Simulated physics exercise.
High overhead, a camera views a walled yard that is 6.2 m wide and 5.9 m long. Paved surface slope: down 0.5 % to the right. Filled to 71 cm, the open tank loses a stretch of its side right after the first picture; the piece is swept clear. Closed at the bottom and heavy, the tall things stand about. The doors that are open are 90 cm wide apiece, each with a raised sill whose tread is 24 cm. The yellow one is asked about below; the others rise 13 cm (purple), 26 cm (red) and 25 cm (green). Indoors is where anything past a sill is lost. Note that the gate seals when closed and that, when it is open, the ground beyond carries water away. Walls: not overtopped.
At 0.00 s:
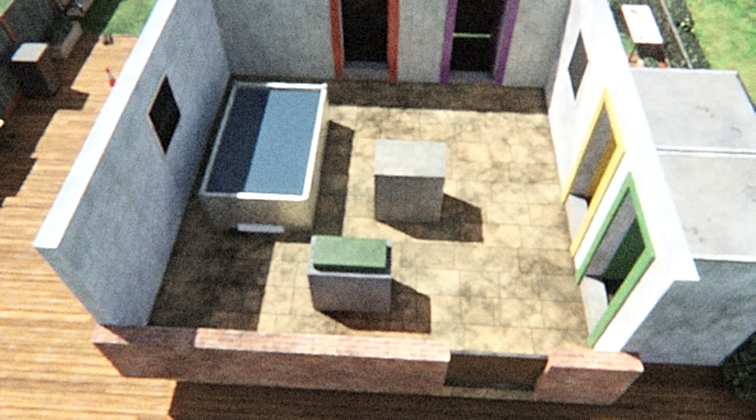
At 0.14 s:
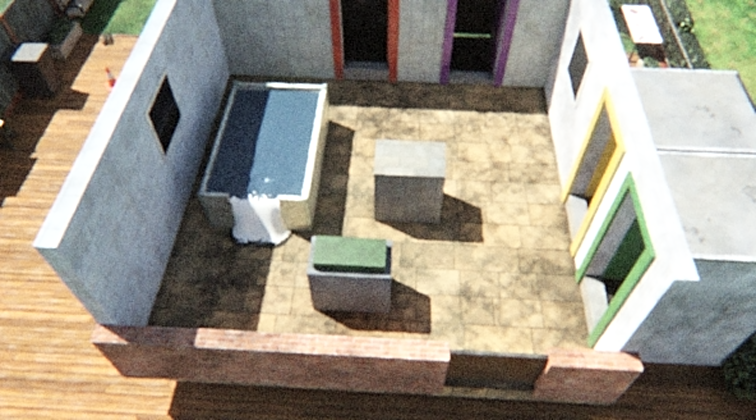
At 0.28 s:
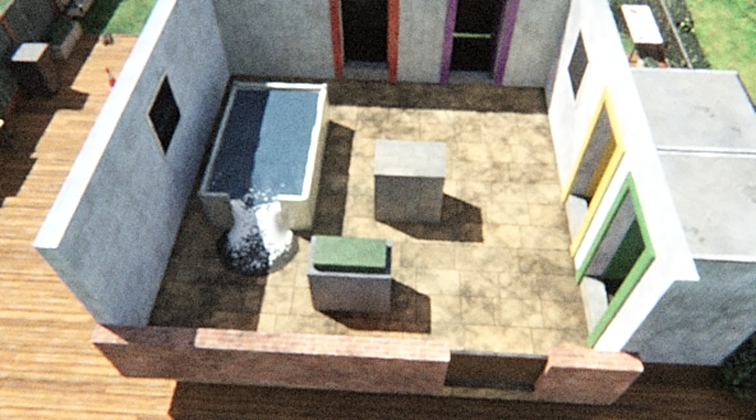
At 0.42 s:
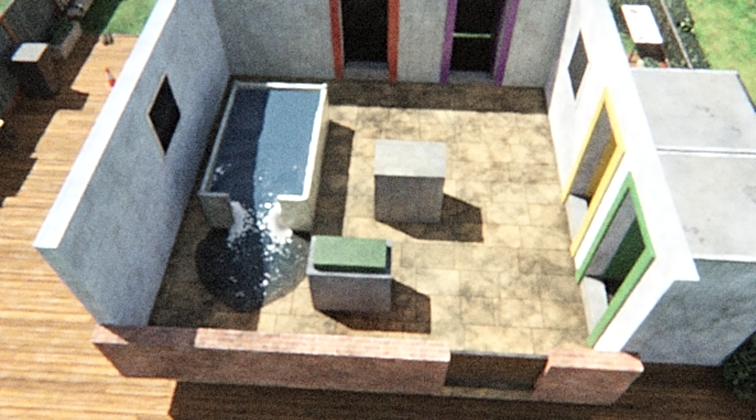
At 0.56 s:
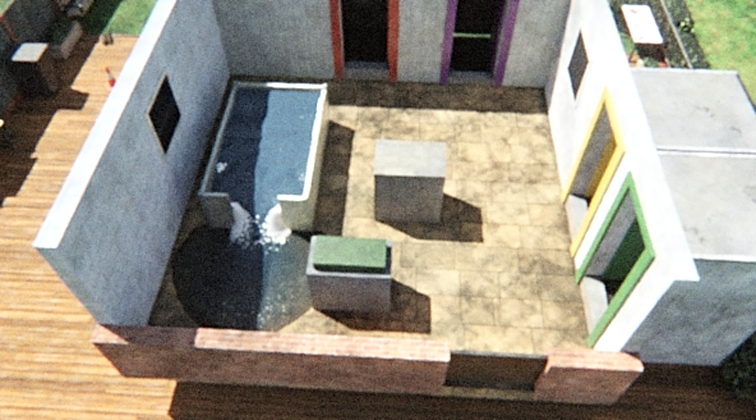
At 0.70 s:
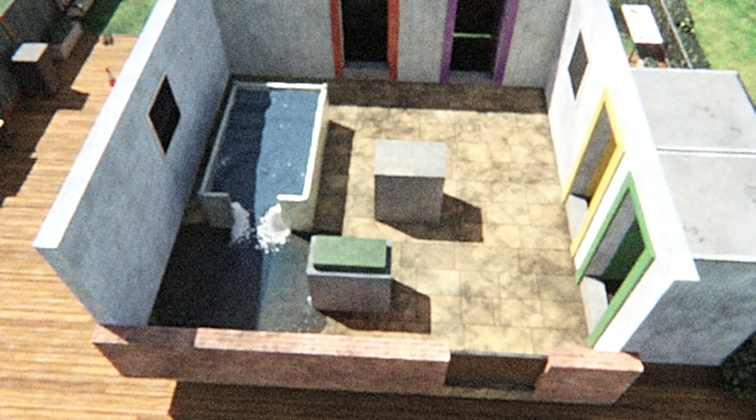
Water pours from a gap in the open tank and spreads across the paved yard.
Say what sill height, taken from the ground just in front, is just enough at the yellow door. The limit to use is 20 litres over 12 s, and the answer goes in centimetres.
I would put it at 5.5 cm.
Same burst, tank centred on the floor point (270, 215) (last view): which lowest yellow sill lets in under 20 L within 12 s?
In this case, 5.0 cm or so.
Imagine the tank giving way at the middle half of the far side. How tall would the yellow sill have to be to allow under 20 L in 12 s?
Then the minimum is about 7.0 cm.
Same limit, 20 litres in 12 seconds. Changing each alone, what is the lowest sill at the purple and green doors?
You'd want about 8.5 centimetres at purple and about 14.0 centimetres at green.
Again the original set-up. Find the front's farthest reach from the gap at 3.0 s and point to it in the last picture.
Around (592, 377).
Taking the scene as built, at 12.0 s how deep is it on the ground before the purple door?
10.0 cm.
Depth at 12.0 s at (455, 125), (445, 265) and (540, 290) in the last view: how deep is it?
Taking the spots in order: About 9, 2 and 8 centimetres.
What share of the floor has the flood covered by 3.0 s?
Around 35 per cent of the free floor.
After 1.4 s water covers 20 % of the floor, deepest (43 cm) near (139, 352); it has not reached the yellow door.
After 3.0 s water covers 35 % of the floor, deepest (29 cm) near (139, 352); it has not reached the yellow door.
After 12.0 s water covers 95 % of the floor, deepest (13 cm) near (554, 159); 6 cm at the yellow door, 0 litres in over its 25 cm sill.
At the yellow door as built, the water arrived by 3.6 s and peaked near 10 cm at 6.6 s.
With a sill of 5 cm, 28 litres would have come in within the 12 s; with 6 cm, 15 litres. So under 20 litres takes about 5.5 cm.
